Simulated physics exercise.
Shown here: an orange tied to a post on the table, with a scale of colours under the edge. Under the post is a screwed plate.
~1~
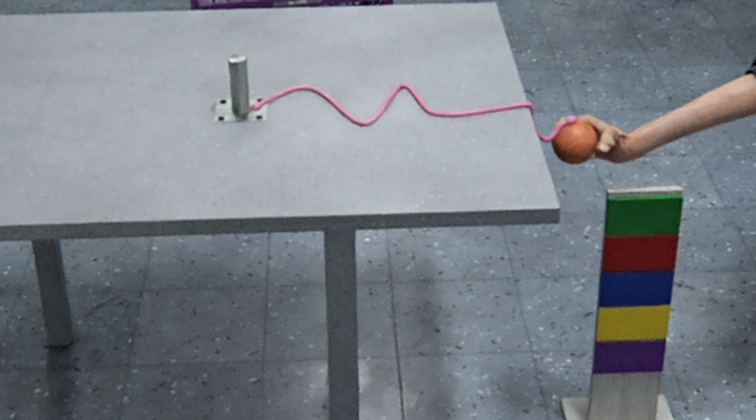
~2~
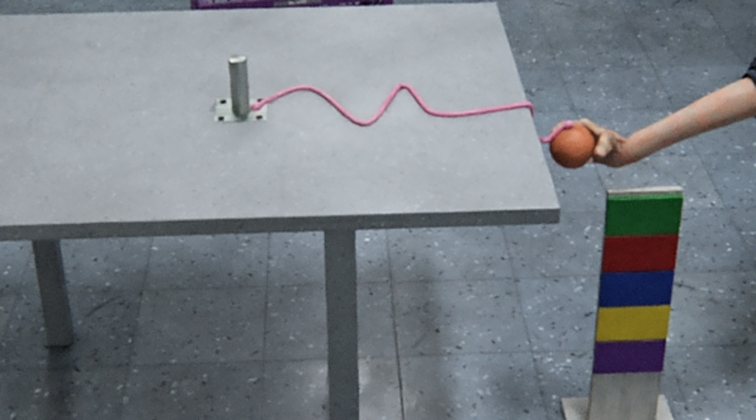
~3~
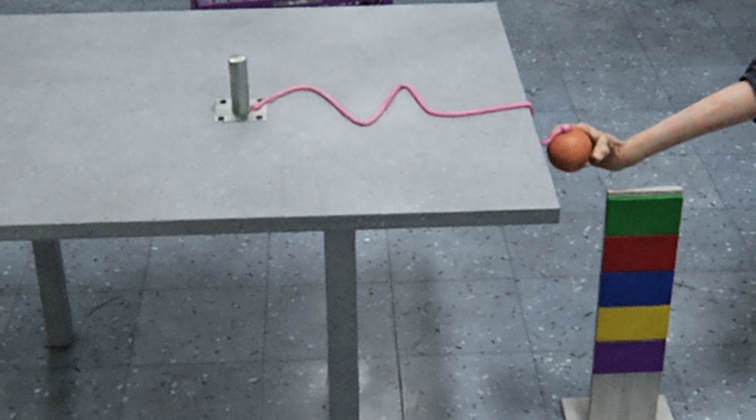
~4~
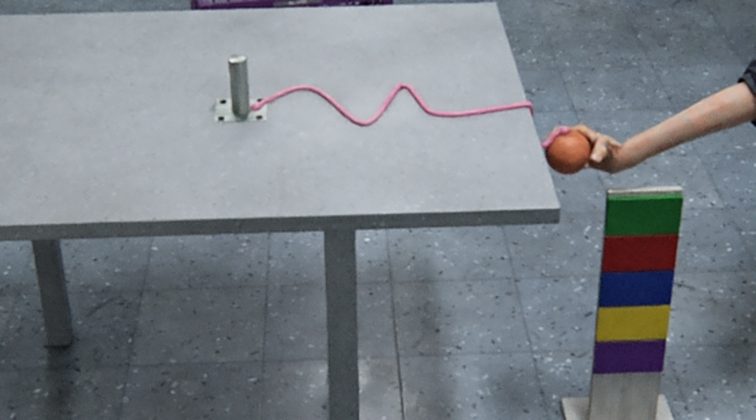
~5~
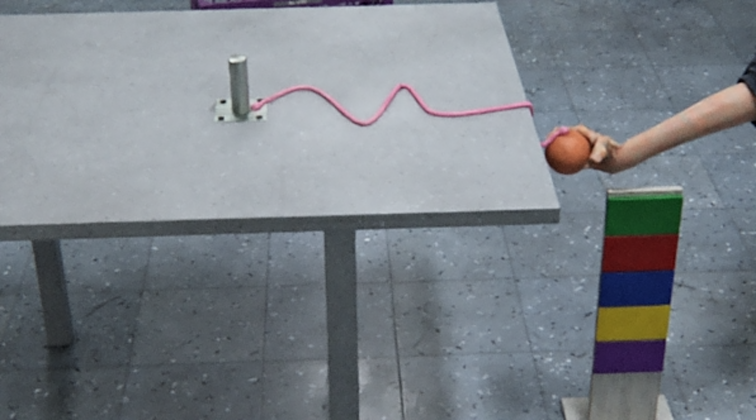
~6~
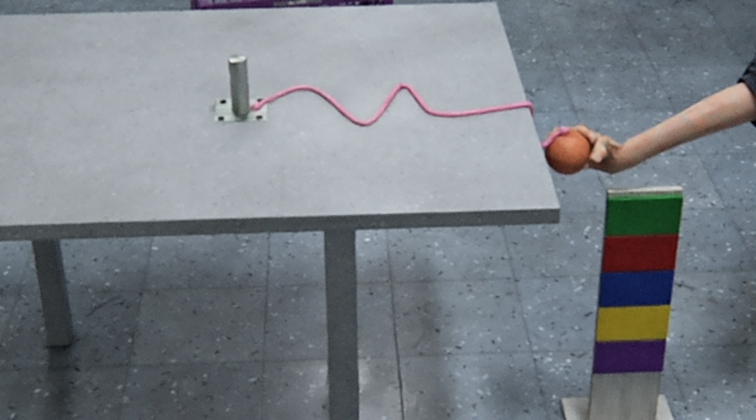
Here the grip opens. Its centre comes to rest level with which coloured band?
With the yellow one.
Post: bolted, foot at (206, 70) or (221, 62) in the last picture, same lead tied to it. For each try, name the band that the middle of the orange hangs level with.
First try: Blue; second try: Blue.
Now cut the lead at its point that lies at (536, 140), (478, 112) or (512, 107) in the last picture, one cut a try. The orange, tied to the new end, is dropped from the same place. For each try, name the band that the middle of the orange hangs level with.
Here's the sequence: Blue; next: Green; last: Red.
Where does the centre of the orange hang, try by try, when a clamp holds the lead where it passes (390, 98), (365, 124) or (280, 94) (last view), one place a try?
Approximately at (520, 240), at (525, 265) and at (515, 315), in that order.
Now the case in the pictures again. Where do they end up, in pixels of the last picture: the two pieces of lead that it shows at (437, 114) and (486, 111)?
About (523, 169), and the other about (519, 210).
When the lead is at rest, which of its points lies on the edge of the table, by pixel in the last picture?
It's the piece you see at (406, 87).
Soon after, orange near (513, 304); level with blue.
After that, orange near (526, 328); level with yellow.
In the end, orange near (514, 330); level with yellow. At yellow.
